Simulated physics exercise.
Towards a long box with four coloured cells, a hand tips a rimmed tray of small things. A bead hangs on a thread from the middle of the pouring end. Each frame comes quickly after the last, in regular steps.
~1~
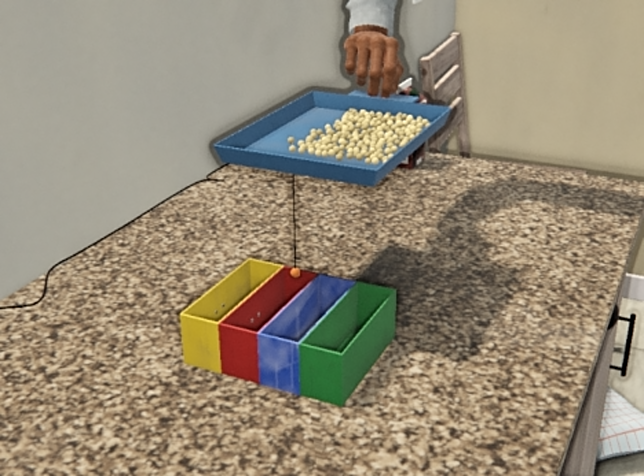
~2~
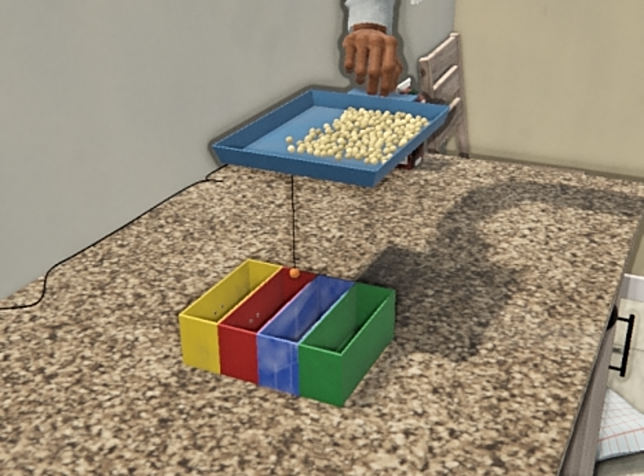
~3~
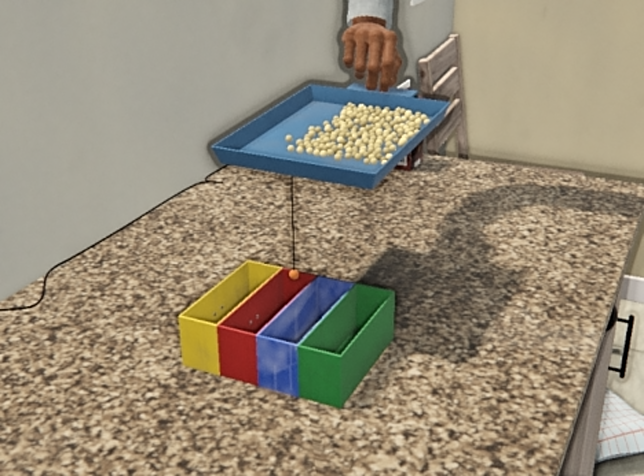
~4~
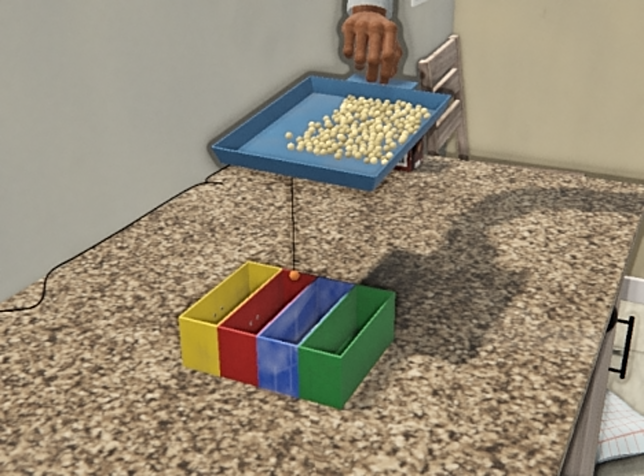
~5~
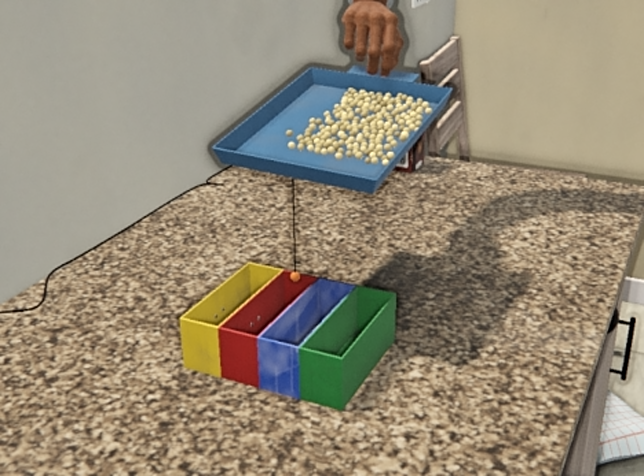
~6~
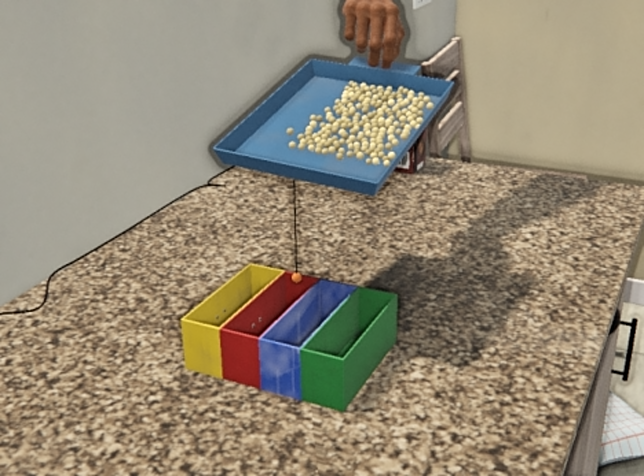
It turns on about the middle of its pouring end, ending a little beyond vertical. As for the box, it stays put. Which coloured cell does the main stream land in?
The main stream lands in the green cell.
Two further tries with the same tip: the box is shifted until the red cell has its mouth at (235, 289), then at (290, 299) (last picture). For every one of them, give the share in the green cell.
10 per cent the first time, 60 per cent the second time.
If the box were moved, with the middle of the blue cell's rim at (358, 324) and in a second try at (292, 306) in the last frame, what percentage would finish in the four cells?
It comes to about 100 per cent the first time and about 40 per cent the second.
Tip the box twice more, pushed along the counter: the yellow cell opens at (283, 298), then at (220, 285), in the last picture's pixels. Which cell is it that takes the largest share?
Try one goes to that blue cell; try two goes to the green cell.
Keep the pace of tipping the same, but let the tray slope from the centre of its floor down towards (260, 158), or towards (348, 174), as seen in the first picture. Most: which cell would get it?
First try: The cell in yellow. Second try: The green cell.
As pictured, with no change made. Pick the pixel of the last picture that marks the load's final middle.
Close to (343, 369) in the last picture.
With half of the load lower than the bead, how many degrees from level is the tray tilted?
It has tipped about 90 degrees.
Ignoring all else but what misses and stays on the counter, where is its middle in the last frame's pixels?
Close to (426, 403).
Shortly afterwards, tray tipped steeply; all but a few on the tray; only a few in the green cell; only a few falling or outside the box.
Next, tray tipped right over; a little on the tray; near a third in the green cell; a little in the blue cell; only a few in the red cell; near a third falling or outside the box.
Some moments later, tray tipped past a quarter turn; near two thirds in the green cell; near a quarter in the blue cell; only a few in the red cell; only a few in the yellow cell; near a quarter falling or outside the box.
In the end, tray tipped past a quarter turn; near two thirds in the green cell; near a quarter in the blue cell; only a few in the red cell; only a few in the yellow cell; near a quarter outside the box.
